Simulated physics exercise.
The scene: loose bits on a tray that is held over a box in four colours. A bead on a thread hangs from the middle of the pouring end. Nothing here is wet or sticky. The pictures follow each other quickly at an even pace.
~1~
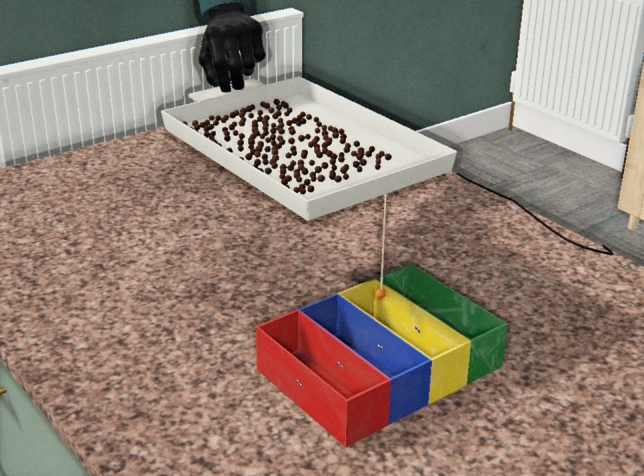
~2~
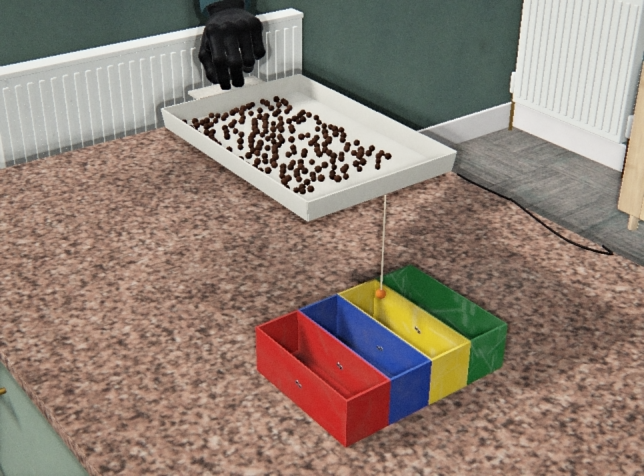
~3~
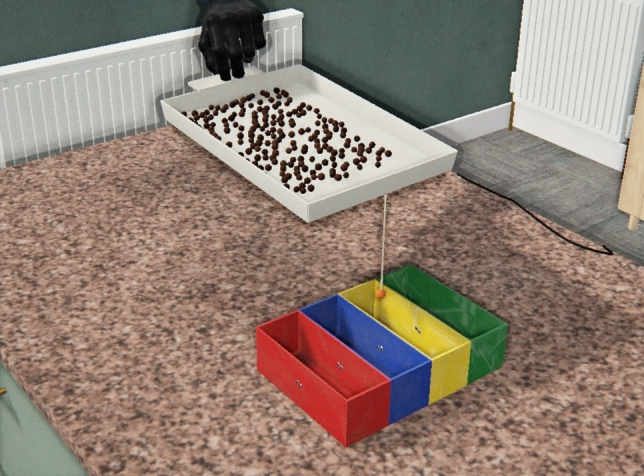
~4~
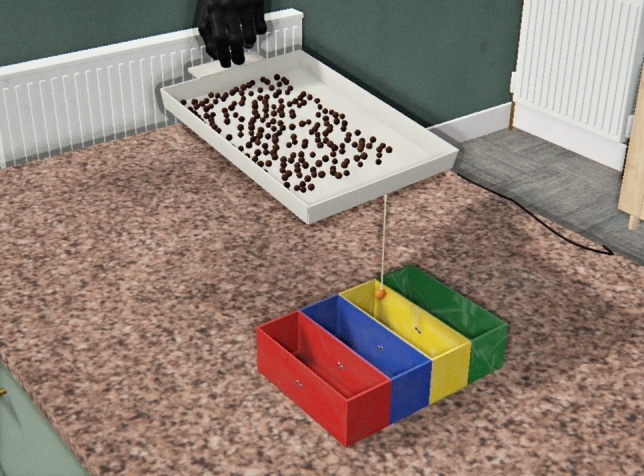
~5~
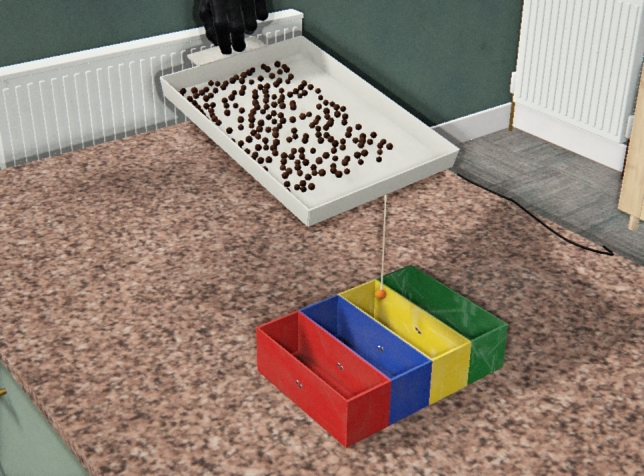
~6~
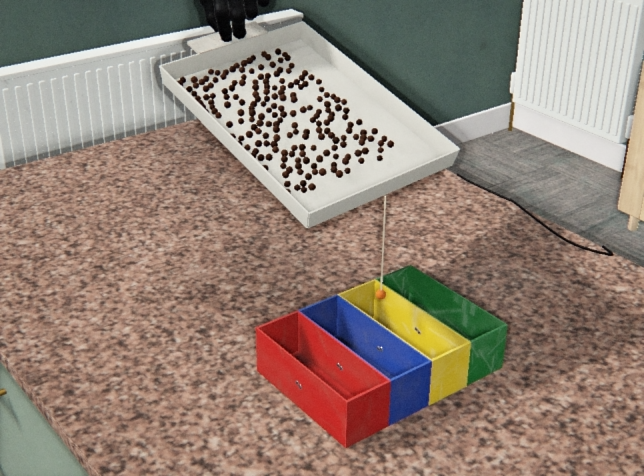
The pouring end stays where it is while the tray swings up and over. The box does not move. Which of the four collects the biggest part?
The red one ends fullest.
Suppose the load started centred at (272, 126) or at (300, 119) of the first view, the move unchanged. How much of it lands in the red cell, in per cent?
The first gives 60 %, the second 50 %.
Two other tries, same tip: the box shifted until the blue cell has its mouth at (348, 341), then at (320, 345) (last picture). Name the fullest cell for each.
The first try: The blue cell. The second: The blue one.
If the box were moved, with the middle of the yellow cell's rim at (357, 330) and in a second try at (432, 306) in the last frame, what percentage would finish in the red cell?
In turn 0 and 50 in a hundred.
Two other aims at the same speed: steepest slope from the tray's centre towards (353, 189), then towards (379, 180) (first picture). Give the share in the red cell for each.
The first gives 40 %, the second 0 %.
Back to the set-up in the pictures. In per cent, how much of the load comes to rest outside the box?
About 0 per cent.
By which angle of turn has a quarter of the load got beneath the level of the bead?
At some 110 degrees.
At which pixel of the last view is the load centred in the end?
Close to (343, 393).
Soon, tray tipped steeply; nearly all on the tray; a stray few falling or outside the box.
A while on, tray tipped right over; most on the tray; a small part in the red cell; a stray few in the blue cell; a stray few in the yellow cell; a stray few falling or outside the box.
Towards the end, tray tipped past a quarter turn; about two thirds in the red cell; about a third in the blue cell; a small part in the yellow cell; a stray few falling or outside the box.
Finally, tray tipped past a quarter turn; about two thirds in the red cell; about a third in the blue cell; a small part in the yellow cell; none in the green cell; a stray few outside the box.
